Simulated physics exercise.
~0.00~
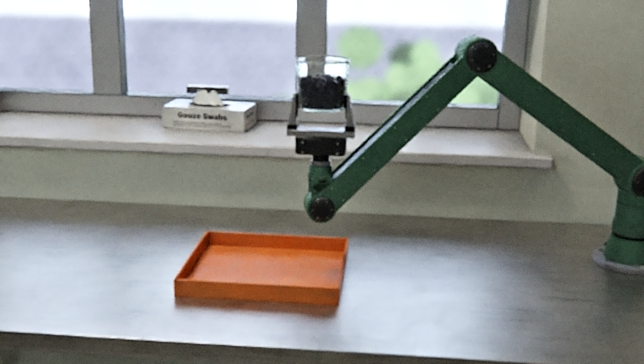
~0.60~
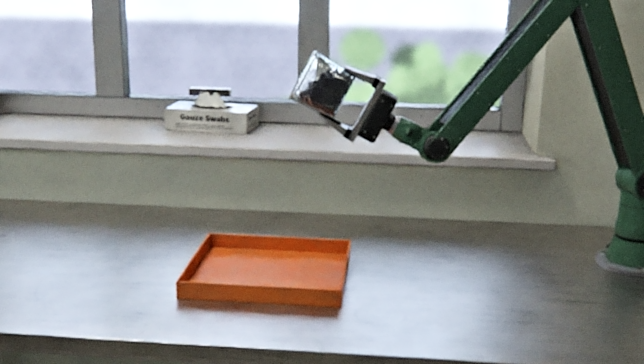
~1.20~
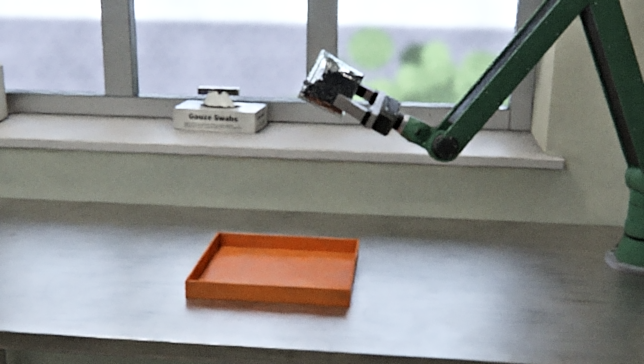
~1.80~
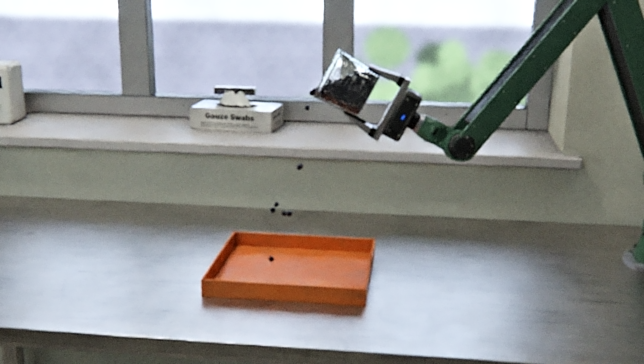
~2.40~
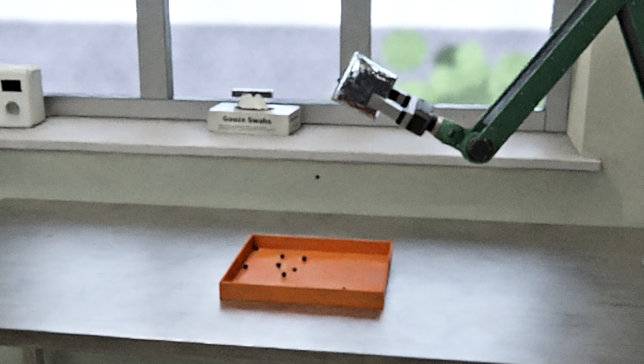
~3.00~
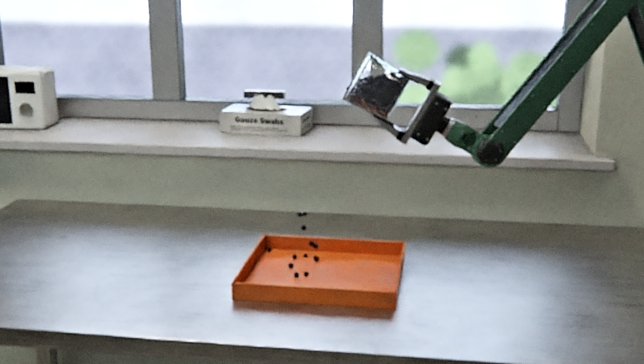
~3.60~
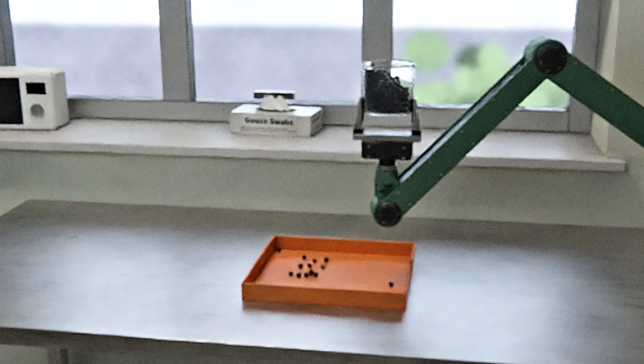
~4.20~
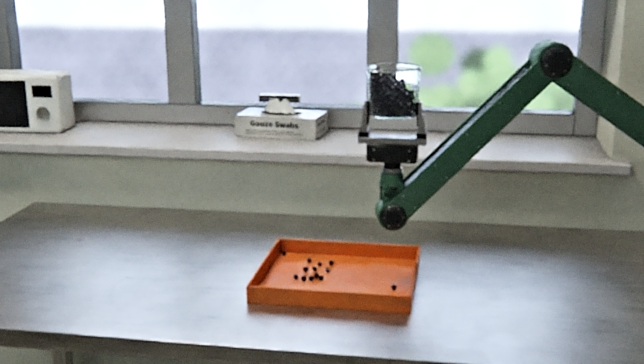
Green robot arm tilting a clear tumbler of black beads, spilling a few into an orange tray, then standing it upright again.
